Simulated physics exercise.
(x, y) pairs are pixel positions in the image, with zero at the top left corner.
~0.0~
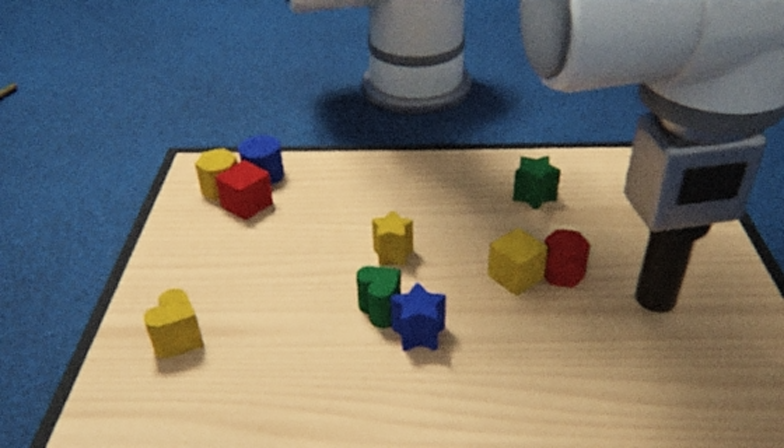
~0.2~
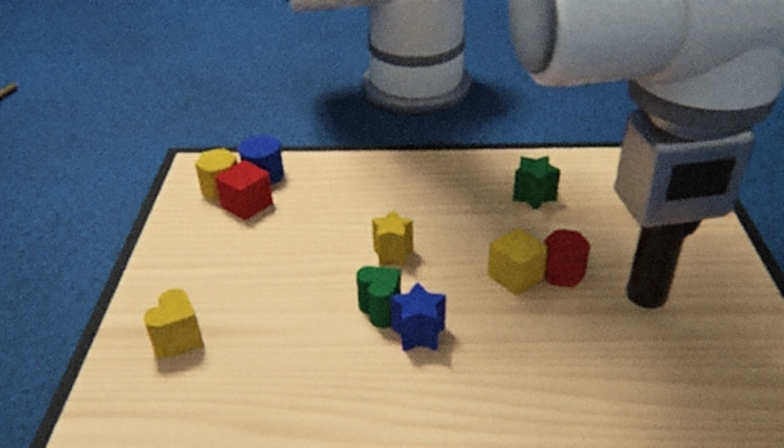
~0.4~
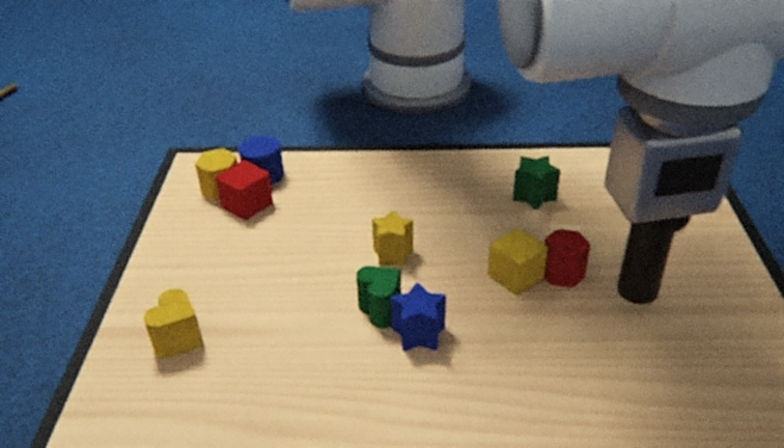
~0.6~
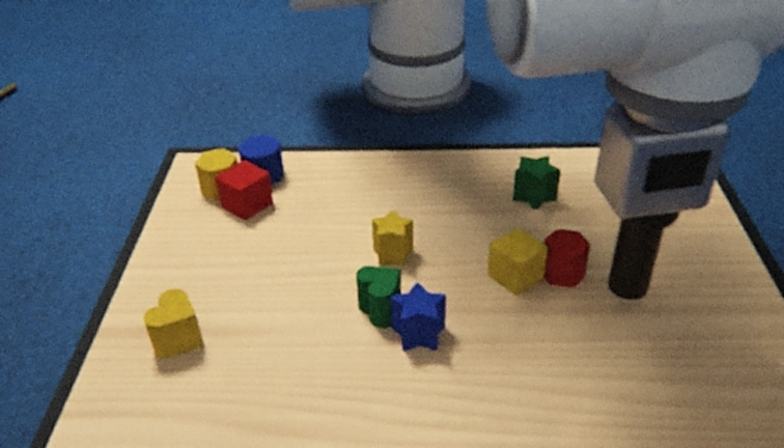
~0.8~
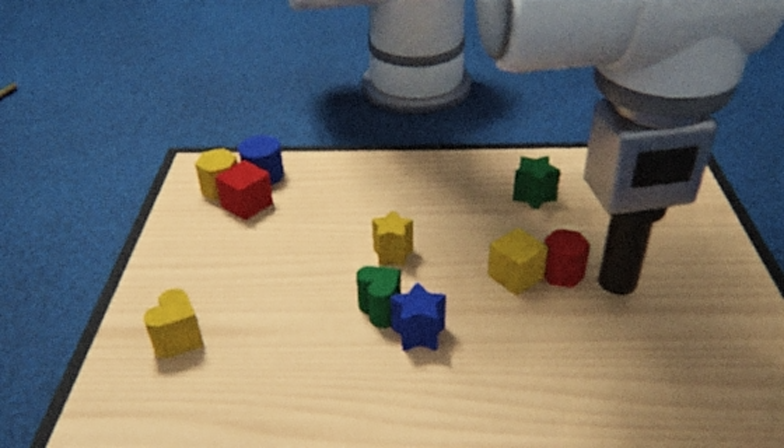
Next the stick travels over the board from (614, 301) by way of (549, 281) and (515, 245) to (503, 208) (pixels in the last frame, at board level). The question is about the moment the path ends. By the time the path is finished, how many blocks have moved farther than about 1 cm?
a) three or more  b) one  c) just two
a: Three or more.
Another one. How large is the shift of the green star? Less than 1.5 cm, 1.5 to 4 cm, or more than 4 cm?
Between 1.5 and 4 cm.
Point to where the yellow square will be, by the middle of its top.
Pixel (488, 233).
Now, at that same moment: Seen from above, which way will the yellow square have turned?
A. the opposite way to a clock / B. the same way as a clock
My pick is A.
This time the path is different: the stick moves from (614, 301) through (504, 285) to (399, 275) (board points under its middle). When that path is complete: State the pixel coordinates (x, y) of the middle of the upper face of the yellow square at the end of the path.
It should be at about (469, 223).
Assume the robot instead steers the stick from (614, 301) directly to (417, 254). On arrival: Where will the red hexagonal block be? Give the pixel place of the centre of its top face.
Most likely (541, 225).
On the path given first. One third of the way, stick at (550, 262); yellow square at (503, 238), turned 50° anticlockwise; red hexagonal block at (544, 224), turned 45° clockwise.
Two thirds of the way, stick at (517, 227); yellow square at (488, 233), turned 65° anticlockwise; red hexagonal block at (529, 192), turned 85° clockwise.
At the end, stick at (505, 191); yellow square at (488, 233), turned 65° anticlockwise; green star at (549, 154), turned 10° anticlockwise; red hexagonal block at (538, 172), turned 120° clockwise.
